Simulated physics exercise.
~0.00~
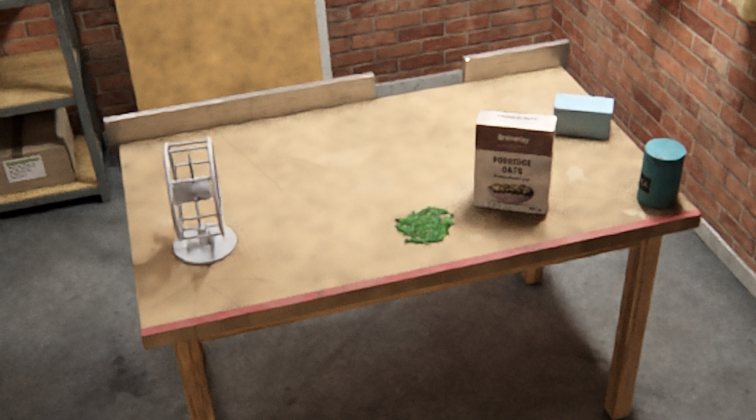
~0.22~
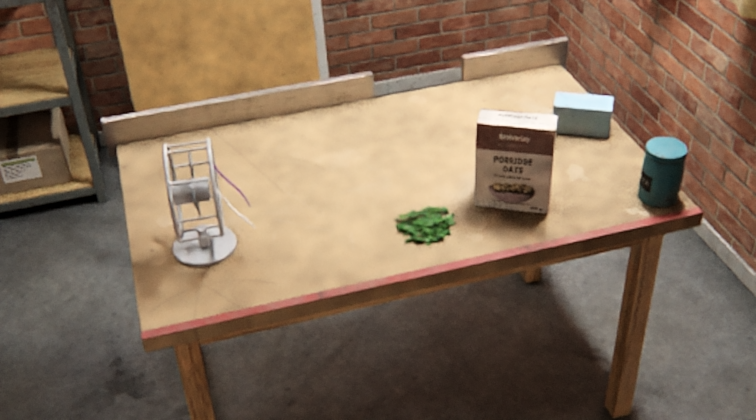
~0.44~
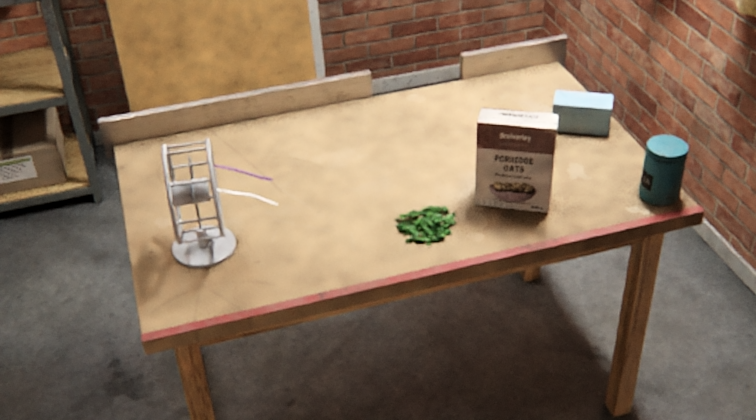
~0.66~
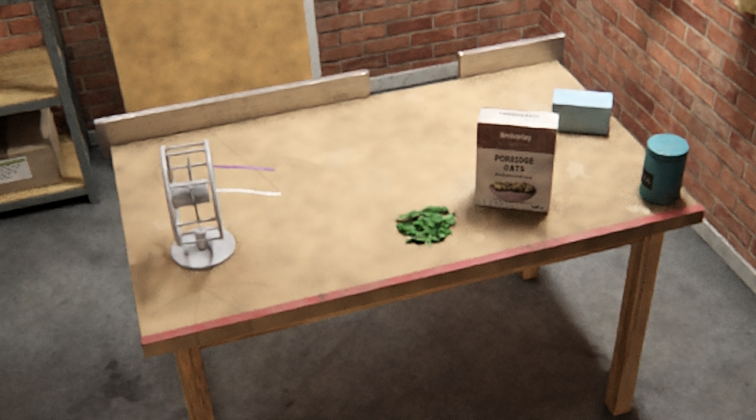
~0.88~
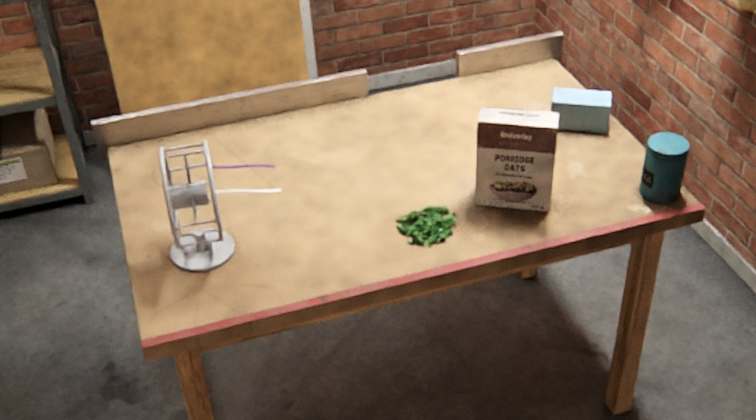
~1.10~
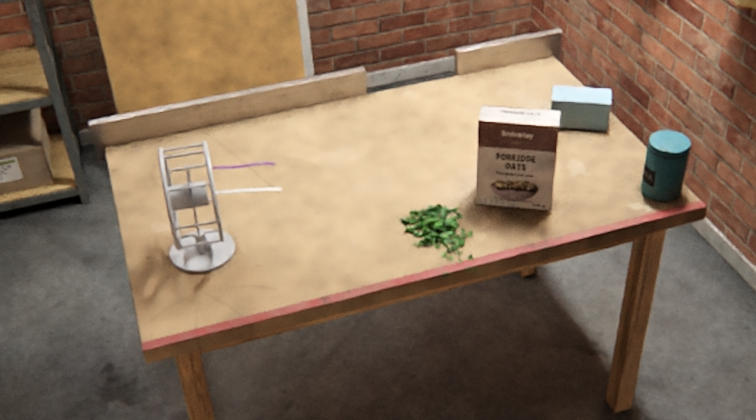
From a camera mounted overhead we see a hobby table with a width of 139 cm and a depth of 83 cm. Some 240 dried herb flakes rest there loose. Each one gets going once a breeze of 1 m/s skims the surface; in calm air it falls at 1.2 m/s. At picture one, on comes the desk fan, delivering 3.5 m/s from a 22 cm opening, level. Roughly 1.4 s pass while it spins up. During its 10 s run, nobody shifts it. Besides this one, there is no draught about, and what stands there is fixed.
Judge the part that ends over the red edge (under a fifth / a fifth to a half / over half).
It passes the halfway point.
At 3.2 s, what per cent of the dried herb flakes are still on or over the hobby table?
I'd put it near 5 per cent at that time.
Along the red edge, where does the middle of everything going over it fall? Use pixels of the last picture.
The middle of the crossings lies near (523, 254) in the last picture.
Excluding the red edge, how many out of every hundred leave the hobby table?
The share comes to some 3 per cent.
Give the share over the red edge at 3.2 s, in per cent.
The share is about 90 percent.
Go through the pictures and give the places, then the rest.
In the first picture, the middle of the dried herb flakes is near (425, 227), none has stirred yet and the mouth of the desk fan is at (195, 189).
In the second picture, the middle of the dried herb flakes is near (426, 225), none has stirred yet and the red edge is centred on (441, 272).
In the third picture, the middle of the dried herb flakes is near (426, 225), none has stirred yet, the top of a carton is at (518, 118) and the top of a jar is at (668, 146).
In the fourth picture, the middle of the dried herb flakes is near (426, 225) and none has stirred yet.
In the fifth picture, the middle of the dried herb flakes is near (427, 227) and none has stirred yet.
In the sixth picture, the middle of the dried herb flakes is near (435, 228), the farthest in sight from the desk fan is at (476, 271) and about 40 % have left their places.
After 2.0 s, 27 % are on the move or not yet settled, 82 % are over the red edge; the middle of those still in play is near (475, 203).
After 3.2 s, 5 % are on the move or not yet settled, 90 % are over the red edge.
After 5.5 s, 4 % are on the move or not yet settled, 90 % are over the red edge.
After 10.0 s, at the end, 91 % are over the red edge.
